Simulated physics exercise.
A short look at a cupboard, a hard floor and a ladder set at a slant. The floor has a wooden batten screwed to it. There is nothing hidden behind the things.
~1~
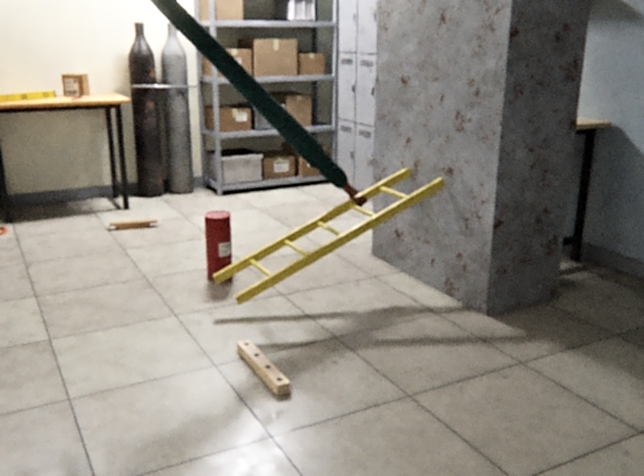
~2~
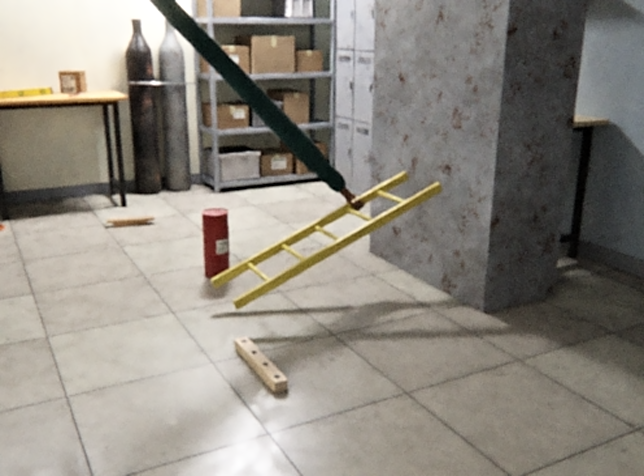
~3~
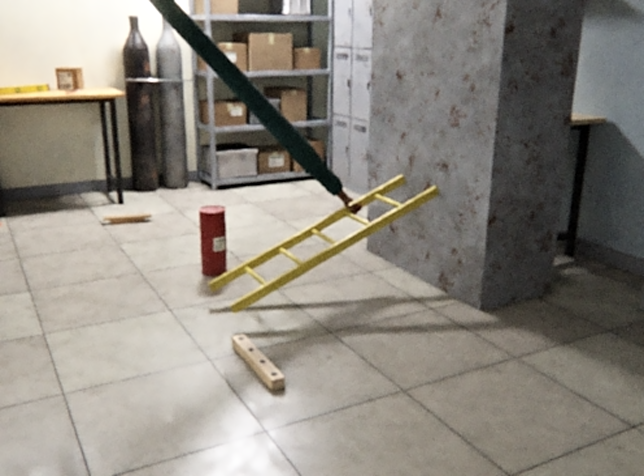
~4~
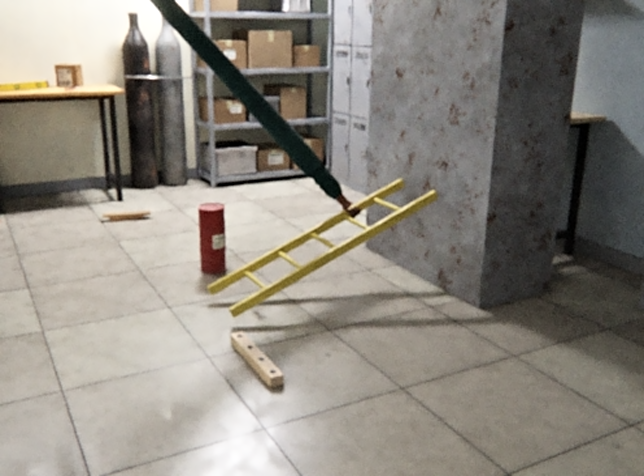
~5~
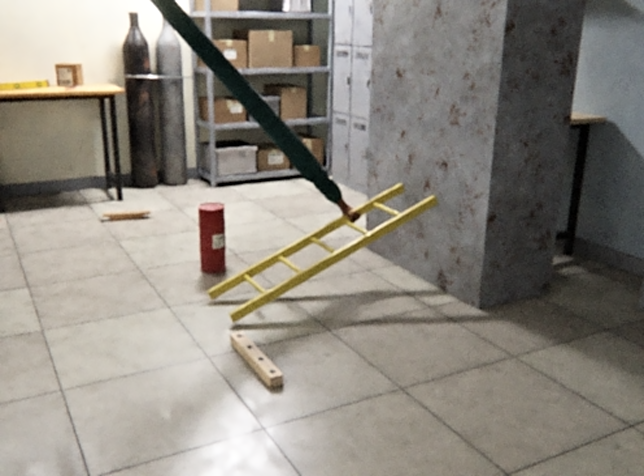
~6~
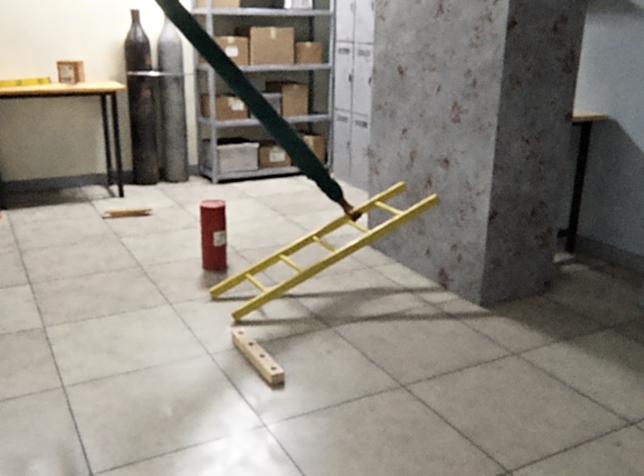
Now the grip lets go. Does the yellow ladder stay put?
It's going to go down, I think.
Then, 0.22 s later than the last frame, yellow ladder tilted by 7° near (322, 259).
Then, 0.30 s later than the last frame, yellow ladder tilted by 15° near (319, 275).
When it is over, the yellow ladder gives way at the feet, near (317, 287); the rest as before.
